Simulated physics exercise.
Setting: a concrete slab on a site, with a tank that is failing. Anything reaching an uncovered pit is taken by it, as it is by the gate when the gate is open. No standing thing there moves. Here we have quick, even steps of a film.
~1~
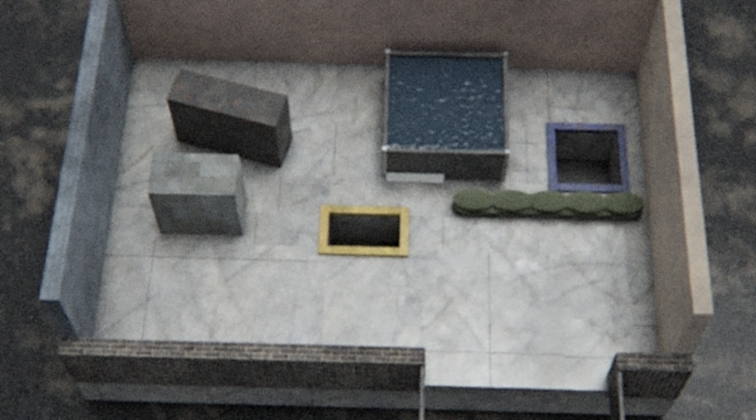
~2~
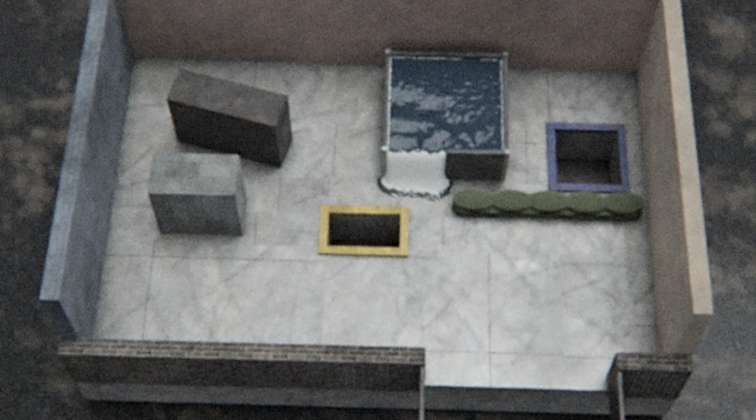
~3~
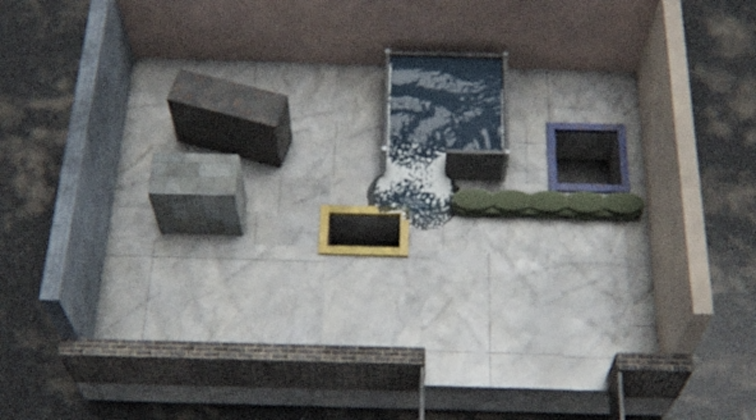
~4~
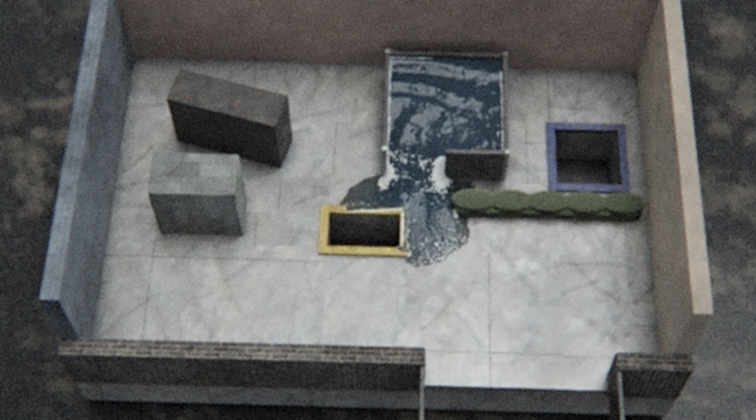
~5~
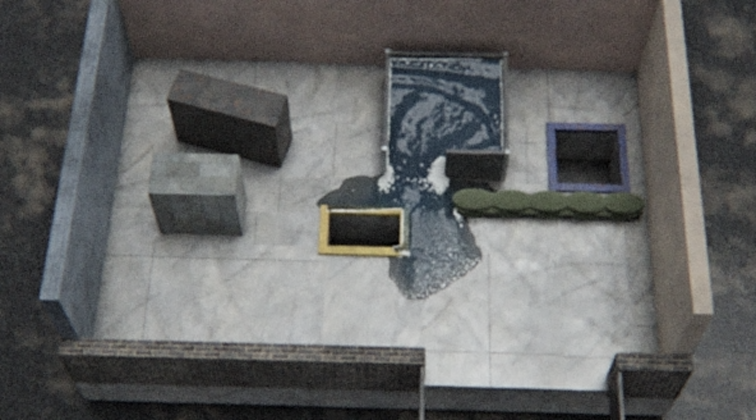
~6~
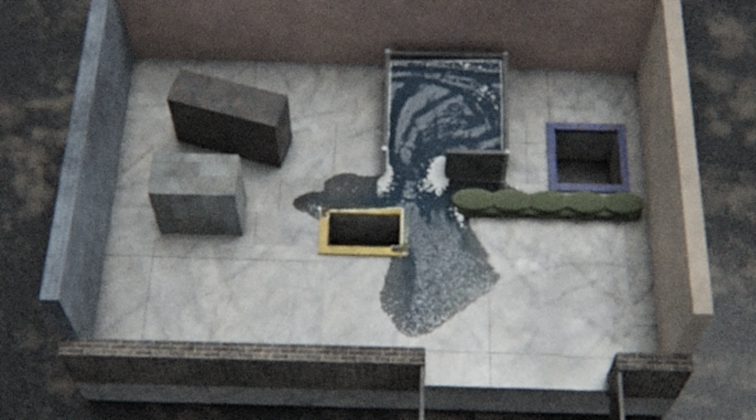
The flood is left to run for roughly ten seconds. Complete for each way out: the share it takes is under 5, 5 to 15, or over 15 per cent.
Completed: For the gate it is over 15 per cent; for the blue pit it is under 5 per cent; for the yellow pit it is over 15 per cent.
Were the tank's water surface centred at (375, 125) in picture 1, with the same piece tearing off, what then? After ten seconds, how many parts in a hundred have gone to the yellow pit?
I'd put the yellow pit at 55 % of the whole.
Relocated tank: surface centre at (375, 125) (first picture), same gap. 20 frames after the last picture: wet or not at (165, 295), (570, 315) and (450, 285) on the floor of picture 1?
Going through the three spots, I'd say swamped, high and dry, high and dry.
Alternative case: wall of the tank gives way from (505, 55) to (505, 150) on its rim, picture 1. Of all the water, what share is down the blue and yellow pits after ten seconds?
I'd say the blue pit gets around 70 percent and the yellow pit around 0 percent.
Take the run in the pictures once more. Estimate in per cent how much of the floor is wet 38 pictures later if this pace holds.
About 40 per cent.
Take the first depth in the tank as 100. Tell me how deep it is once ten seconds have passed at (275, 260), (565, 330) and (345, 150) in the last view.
Respectively 2, 2 and 2 per cent.
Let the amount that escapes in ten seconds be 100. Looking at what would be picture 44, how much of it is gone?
It comes to around 85 per cent.
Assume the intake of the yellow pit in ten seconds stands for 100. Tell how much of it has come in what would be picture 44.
Some 95 per cent.
A moment on, water covers 20 % of the floor; the gate 1 %, the blue pit 0 %, the yellow pit 12 %.
Next, water covers 25 % of the floor; the gate 7 %, the blue pit 0 %, the yellow pit 19 %.
Then, water covers 30 % of the floor; the gate 16 %, the blue pit 0 %, the yellow pit 26 %.
Later, water covers 40 % of the floor; the gate 25 %, the blue pit 0 %, the yellow pit 31 %.
In the end, water covers 55 % of the floor; the gate 32 %, the blue pit 0 %, the yellow pit 34 %.
